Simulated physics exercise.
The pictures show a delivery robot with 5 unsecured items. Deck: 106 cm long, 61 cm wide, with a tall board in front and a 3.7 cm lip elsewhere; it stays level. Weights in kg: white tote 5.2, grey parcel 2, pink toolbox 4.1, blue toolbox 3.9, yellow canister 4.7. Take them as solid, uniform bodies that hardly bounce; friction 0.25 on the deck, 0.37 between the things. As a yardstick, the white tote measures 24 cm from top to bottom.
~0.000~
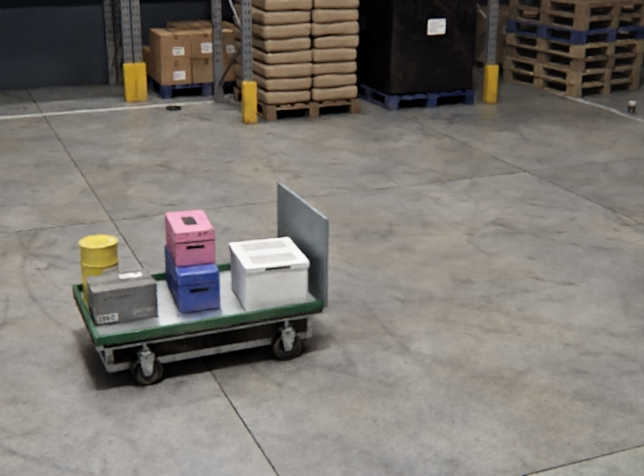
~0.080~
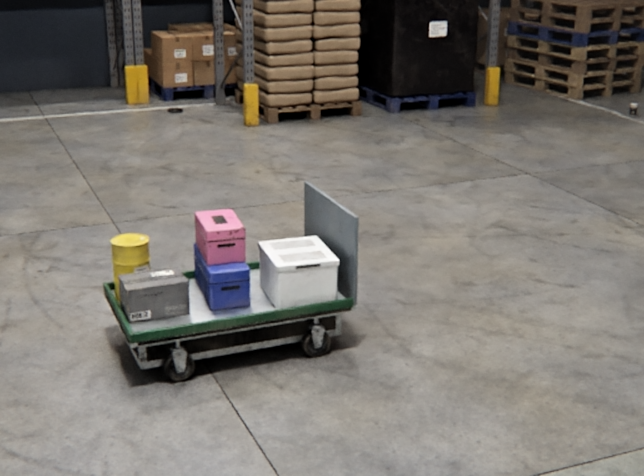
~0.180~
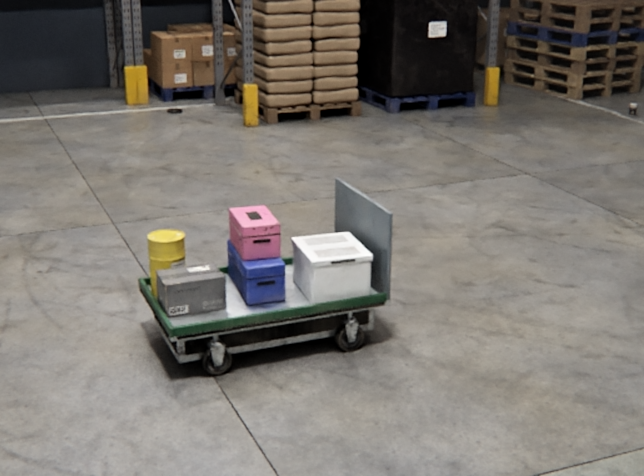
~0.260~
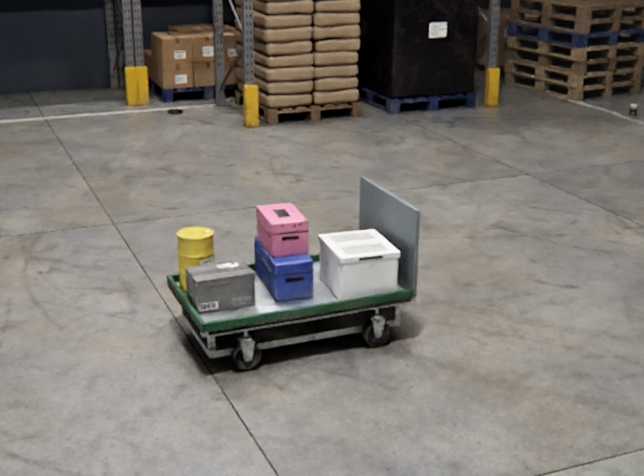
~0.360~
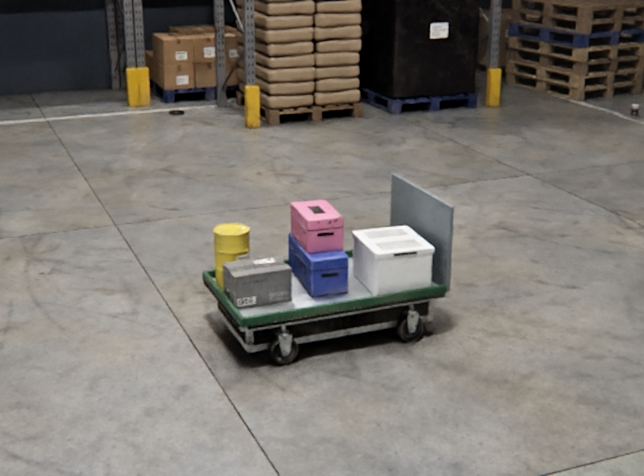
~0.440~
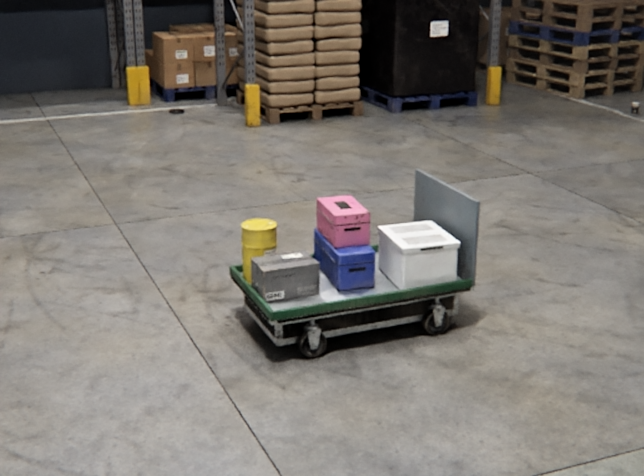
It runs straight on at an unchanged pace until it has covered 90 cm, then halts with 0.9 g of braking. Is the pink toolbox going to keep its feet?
The pink toolbox keeps standing.
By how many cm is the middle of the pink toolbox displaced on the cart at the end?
About 14 cm.
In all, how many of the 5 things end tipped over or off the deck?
0 of them.
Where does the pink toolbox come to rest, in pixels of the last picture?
Near (415, 210).
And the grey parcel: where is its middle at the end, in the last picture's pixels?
At about (380, 262).
After 0.64 s, cart has run 107 cm; pink toolbox slid 7 cm near (401, 213); grey parcel slid 6 cm; yellow canister slid 6 cm.
After 0.74 s, cart has run 108 cm, stopped; pink toolbox leaning 6° near (417, 209); grey parcel slid 18 cm; yellow canister slid 18 cm.
After 0.84 s, cart has run 108 cm, stopped; pink toolbox slid 15 cm near (416, 210); yellow canister slid 29 cm; grey parcel slid 24 cm.
At rest (1.3 s), not toppled but over 10 cm from the start, grey parcel, pink toolbox, blue toolbox and yellow canister; the last one in place, give or take 10 cm. In the last view, pink toolbox near (415, 210).
